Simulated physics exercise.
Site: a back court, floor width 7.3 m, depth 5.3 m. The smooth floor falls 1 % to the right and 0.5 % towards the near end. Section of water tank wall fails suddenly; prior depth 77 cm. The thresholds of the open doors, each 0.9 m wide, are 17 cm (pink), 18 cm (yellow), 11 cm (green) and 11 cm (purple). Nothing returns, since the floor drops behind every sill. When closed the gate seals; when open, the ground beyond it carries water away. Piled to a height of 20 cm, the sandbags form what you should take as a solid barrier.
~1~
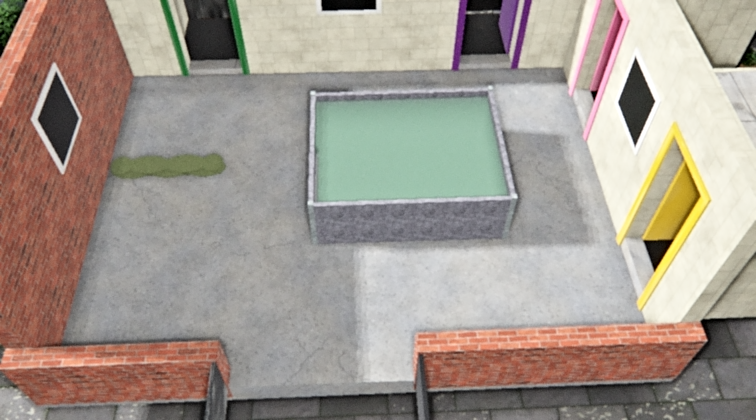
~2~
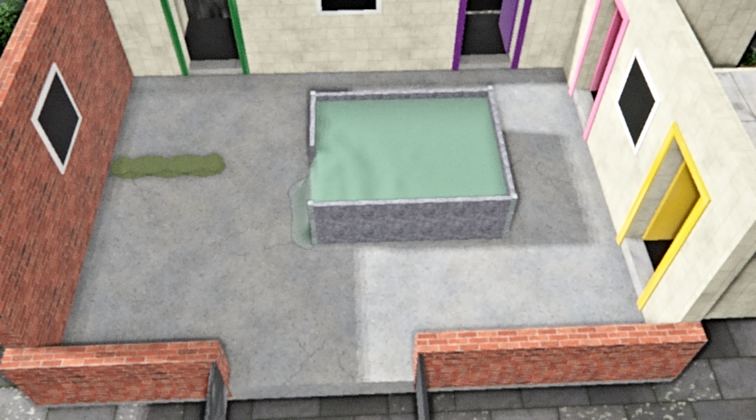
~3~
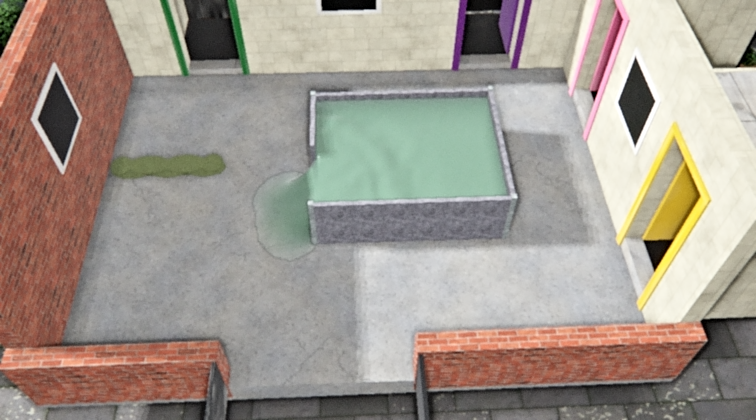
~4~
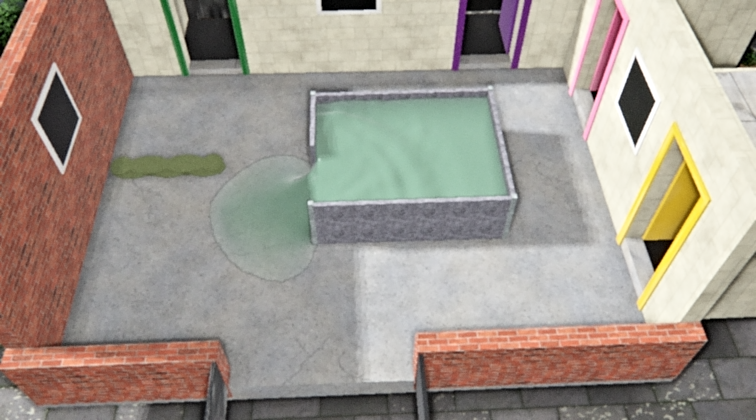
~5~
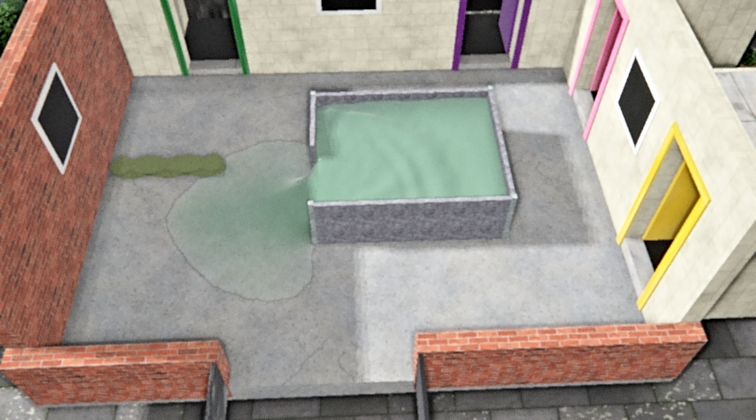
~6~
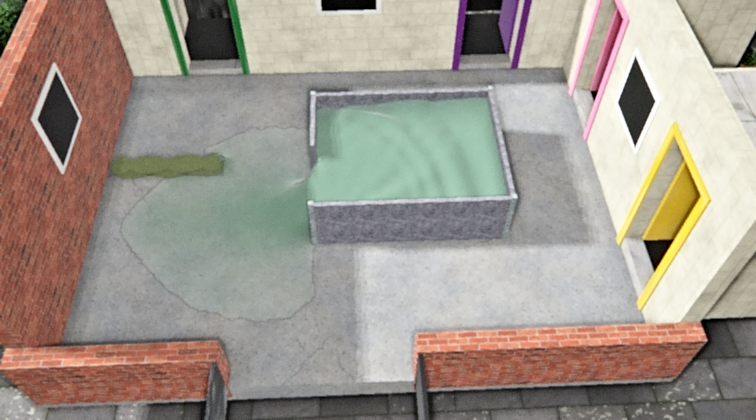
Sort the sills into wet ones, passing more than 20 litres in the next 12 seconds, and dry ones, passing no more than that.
Pink door: Dry; yellow door: Dry; green door: Dry; purple door: Dry.
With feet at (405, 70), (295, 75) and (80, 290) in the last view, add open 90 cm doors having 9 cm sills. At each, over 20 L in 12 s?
In turn: Short of it, short of it, beyond it.
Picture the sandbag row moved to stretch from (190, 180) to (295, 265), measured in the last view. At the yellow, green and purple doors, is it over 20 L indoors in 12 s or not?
So then yellow is inside it, green is beyond it and purple is inside it.
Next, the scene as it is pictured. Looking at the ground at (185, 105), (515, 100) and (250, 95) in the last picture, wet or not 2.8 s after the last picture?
Well, the first is drenched, the next untouched by it, the last drenched.
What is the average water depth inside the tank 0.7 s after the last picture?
The mean depth is around 58 cm.
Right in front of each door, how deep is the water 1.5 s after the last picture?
Door by door, in cm: Pink reads 0, yellow reads 0, green reads 8, purple reads 0.
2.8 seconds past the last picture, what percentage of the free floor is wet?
I'd say around 45 % is wet.
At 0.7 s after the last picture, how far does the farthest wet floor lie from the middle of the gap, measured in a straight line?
Some 3.8 metres from the gap.
Then, 0.7 s after the last picture water covers 30 % of the floor and is deepest (41 cm) near (302, 222); pink door not reached, yellow door not reached, green door not reached, purple door not reached.
Then, 1.5 s after the last picture water covers 40 % of the floor and is deepest (47 cm) near (55, 374); pink door not reached, yellow door not reached, green door 8 cm at the sill, 0 L in, purple door not reached.
Then, 2.8 s after the last picture water covers 45 % of the floor and is deepest (34 cm) near (91, 239); pink door not reached, yellow door not reached, green door 14 cm at the sill, 4 L in, purple door not reached.
Then, 6.3 s after the last picture water covers 90 % of the floor and is deepest (25 cm) near (55, 374); pink door 1 cm at the sill, 0 L in, yellow door 17 cm at the sill, 0 L in, green door 4 cm at the sill, 8 L in, purple door 2 cm at the sill, 0 L in.
Then, 11.3 s after the last picture water covers 95 % of the floor and is deepest (16 cm) near (581, 140); pink door 15 cm at the sill, 0 L in, yellow door 10 cm at the sill, 1 L in, green door 5 cm at the sill, 8 L in, purple door 13 cm at the sill, 1 L in.
